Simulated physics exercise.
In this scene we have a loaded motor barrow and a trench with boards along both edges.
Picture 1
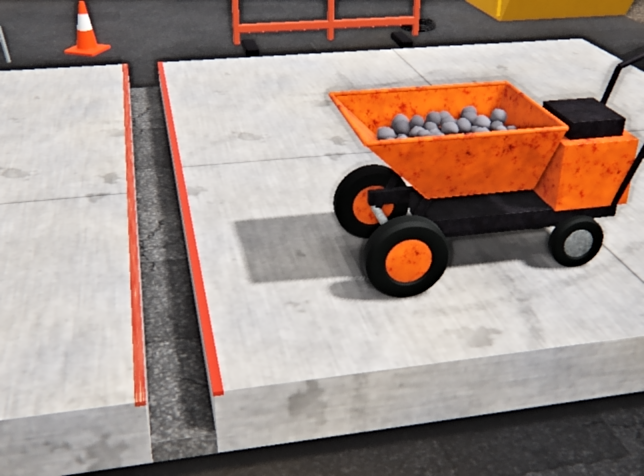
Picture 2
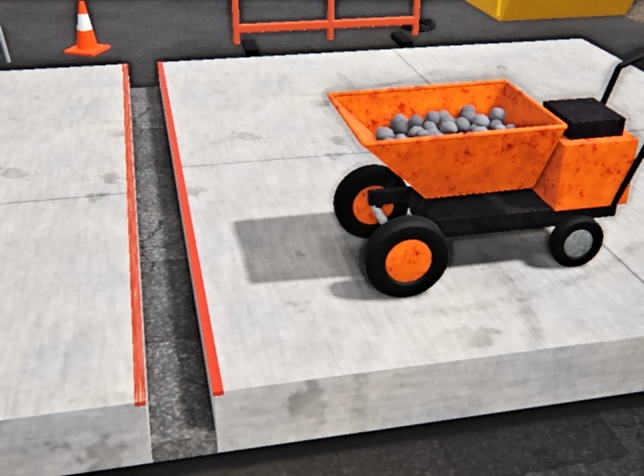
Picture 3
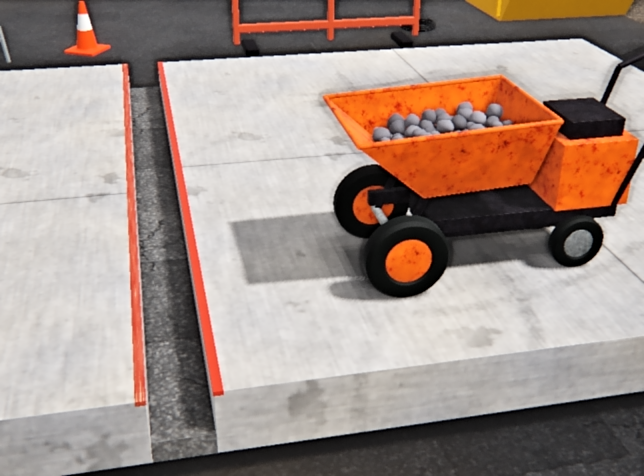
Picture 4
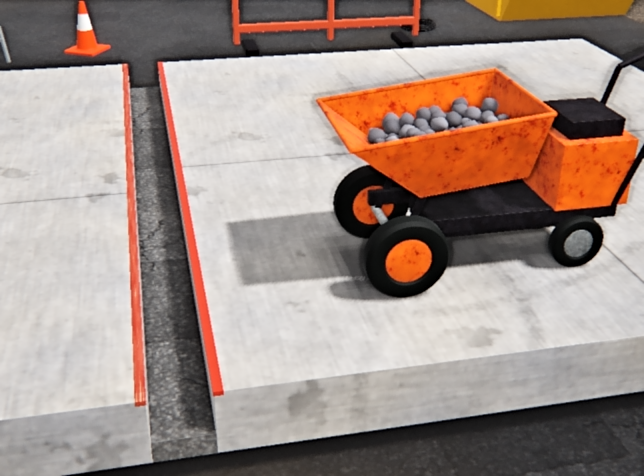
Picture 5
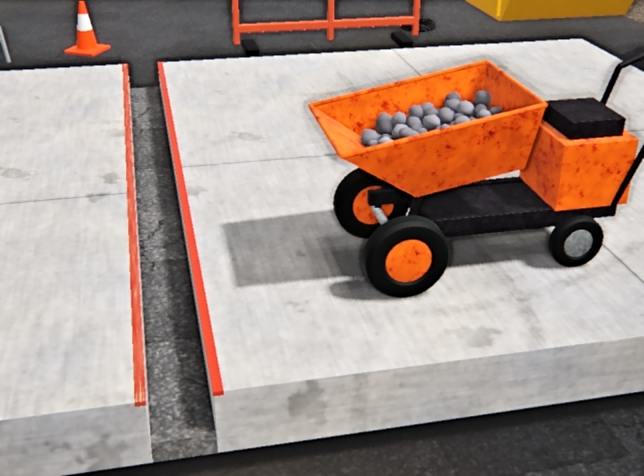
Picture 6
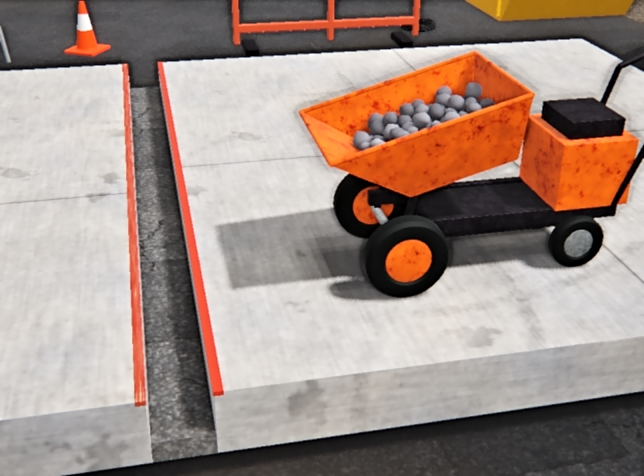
On a concrete slab beside a narrow trench, an orange barrow's cobble-filled skip gradually tilts left.
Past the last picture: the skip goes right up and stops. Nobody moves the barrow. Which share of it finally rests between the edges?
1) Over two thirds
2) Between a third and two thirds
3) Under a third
Between a third and two thirds (2).
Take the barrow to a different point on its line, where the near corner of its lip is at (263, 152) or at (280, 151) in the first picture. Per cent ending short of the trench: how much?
First try: Some 0 %; second try: 0 %.
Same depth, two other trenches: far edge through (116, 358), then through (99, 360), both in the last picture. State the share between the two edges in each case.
I'd expect close to 50 in a hundred and then close to 50 in a hundred.
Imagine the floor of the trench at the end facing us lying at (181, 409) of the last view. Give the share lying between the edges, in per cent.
About 40 per cent.
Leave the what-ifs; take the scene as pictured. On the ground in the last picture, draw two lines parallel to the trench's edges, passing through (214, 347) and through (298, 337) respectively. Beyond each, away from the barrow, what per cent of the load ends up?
I'd say about 50 and about 90 in a hundred.
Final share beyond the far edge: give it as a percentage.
Estimate: Around 5 per cent.
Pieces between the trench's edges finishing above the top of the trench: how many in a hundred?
I'd put it near 0 per cent.
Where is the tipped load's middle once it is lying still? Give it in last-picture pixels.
About (187, 279).
Soon, skip tipped steeply; all in the skip.
A while on, skip tipped right over; about two thirds in the skip; about a third short of the trench; a stray few in or heaped over the trench; a stray few falling.
Towards the end, skip tipped right over; a small part in the skip; about half short of the trench; about half in or heaped over the trench; a stray few beyond it.
Finally, skip tipped right over; a small part in the skip; about half short of the trench; about half in or heaped over the trench; a stray few beyond it.
